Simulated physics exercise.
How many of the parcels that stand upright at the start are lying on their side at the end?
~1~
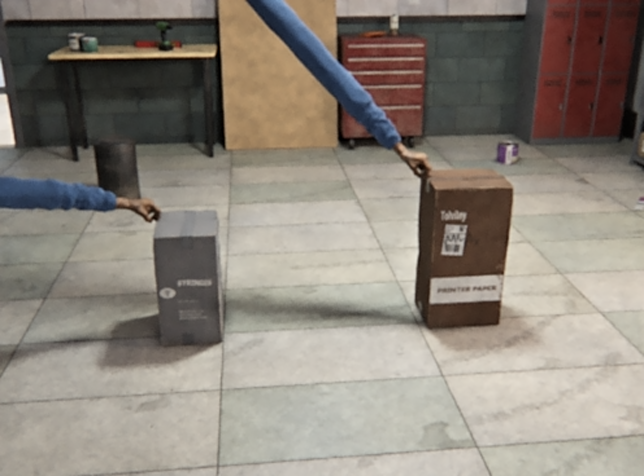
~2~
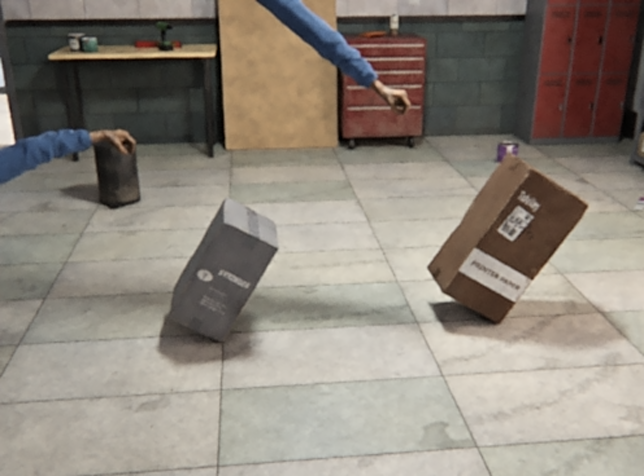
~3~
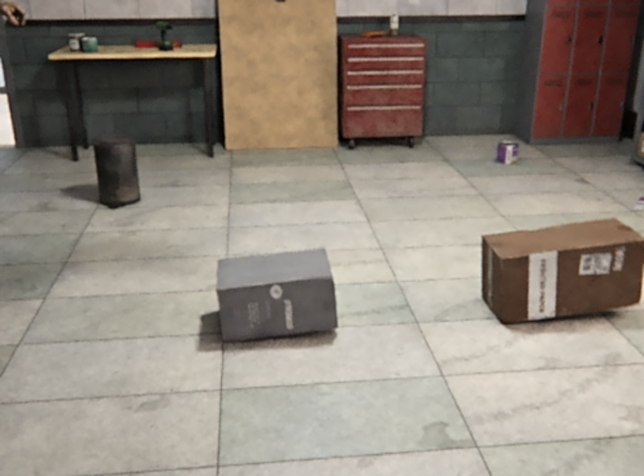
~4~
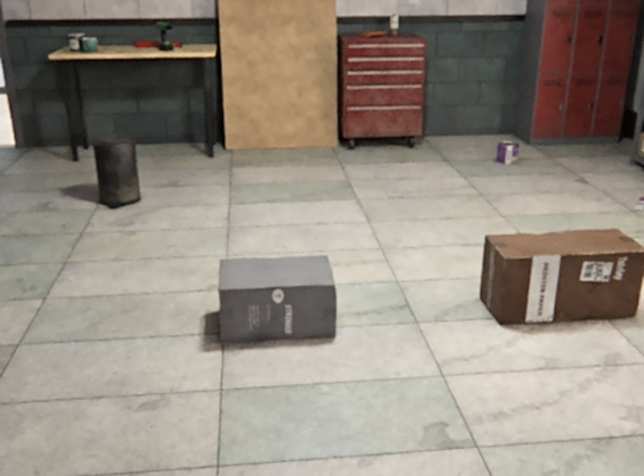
Two of them are lying on their side at the end, the grey parcel and the brown parcel.
